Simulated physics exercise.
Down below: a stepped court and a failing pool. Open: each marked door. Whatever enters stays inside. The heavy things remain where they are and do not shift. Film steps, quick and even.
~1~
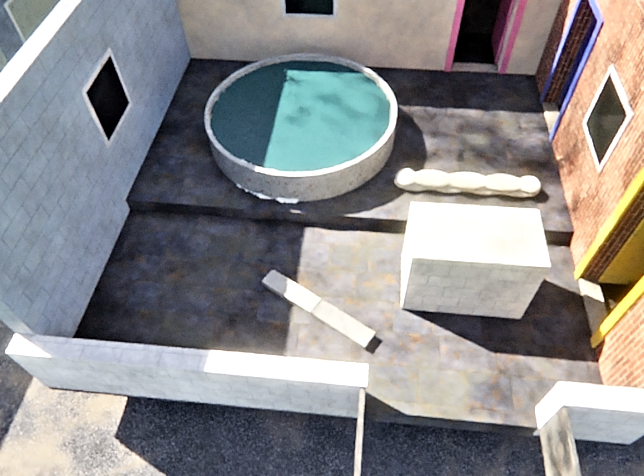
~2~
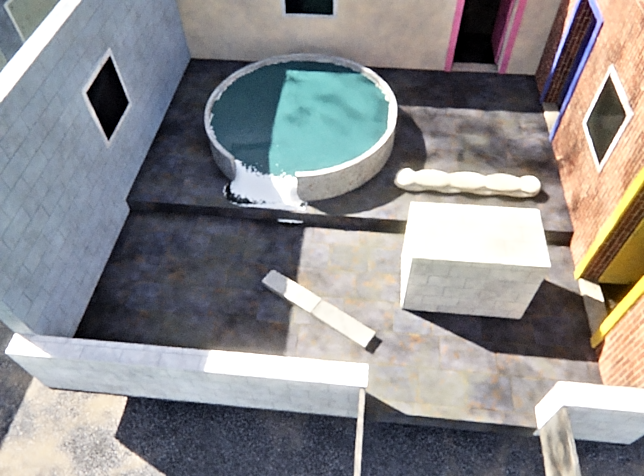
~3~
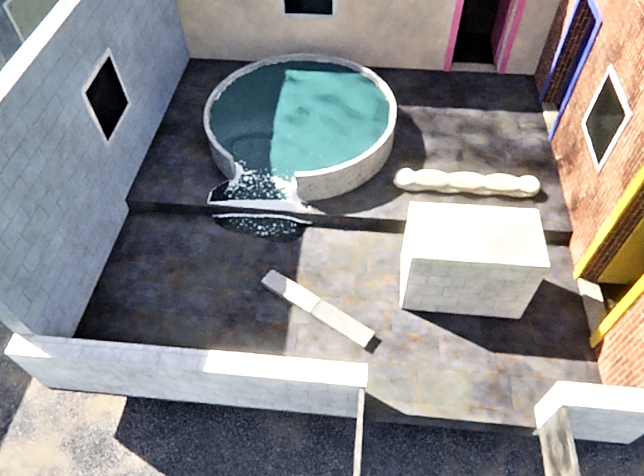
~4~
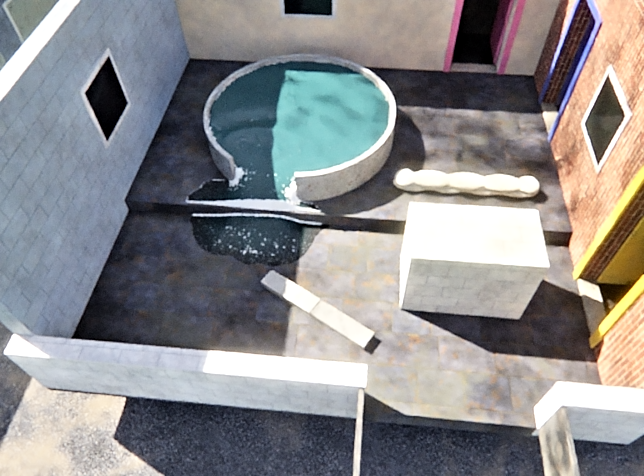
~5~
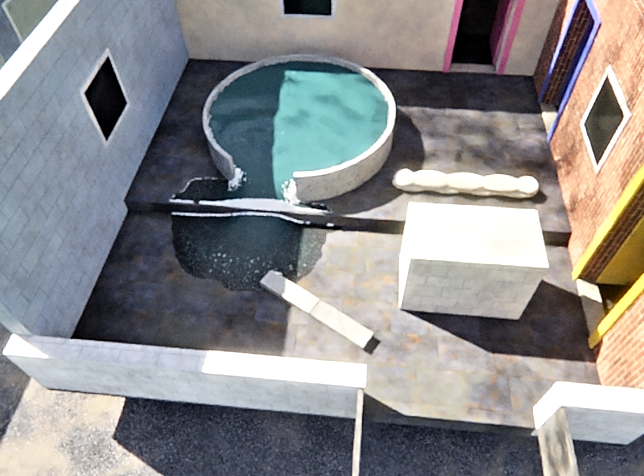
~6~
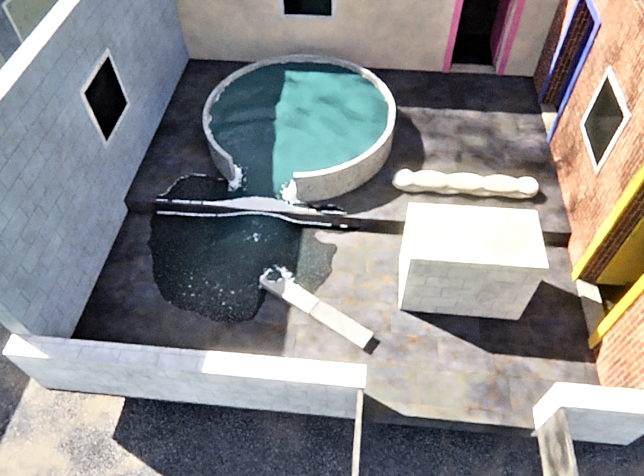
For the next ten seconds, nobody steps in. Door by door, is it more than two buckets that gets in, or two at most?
In the end blue door: Two buckets or fewer; yellow door: More than two buckets; pink door: Two buckets or fewer.
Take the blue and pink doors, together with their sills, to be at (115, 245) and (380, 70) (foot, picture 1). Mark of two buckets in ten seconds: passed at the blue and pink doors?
I'd say the blue breaks the limit and the pink keeps within limits.
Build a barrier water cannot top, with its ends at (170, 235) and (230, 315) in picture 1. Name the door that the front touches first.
Answer: The yellow one.
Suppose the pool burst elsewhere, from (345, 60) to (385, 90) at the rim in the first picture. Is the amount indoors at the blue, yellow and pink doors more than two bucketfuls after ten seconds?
So the blue one ends up above, the yellow one ends up below and the pink one ends up above.
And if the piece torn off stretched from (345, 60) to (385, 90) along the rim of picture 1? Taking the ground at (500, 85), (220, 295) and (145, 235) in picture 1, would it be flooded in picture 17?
Submerged, bone-dry, bone-dry.
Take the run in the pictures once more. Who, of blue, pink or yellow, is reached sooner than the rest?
I'd say the yellow one.
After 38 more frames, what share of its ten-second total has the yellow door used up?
It should be near 15 percent of the ten-second total.
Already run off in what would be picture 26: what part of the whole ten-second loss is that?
That comes to 0 per cent, as I work it out.
A moment on, water covers 25 % of the floor; the blue door not reached, the yellow door not reached, the pink door not reached.
Next, water covers 30 % of the floor; the blue door not reached, the yellow door not reached, the pink door not reached.
Then, water covers 40 % of the floor; the blue door not reached, the yellow door not reached, the pink door not reached.
Later, water covers 45 % of the floor; the blue door not reached, the yellow door under two buckets in, the pink door not reached.
In the end, water covers 50 % of the floor; the blue door not reached, the yellow door over two buckets in, the pink door not reached.
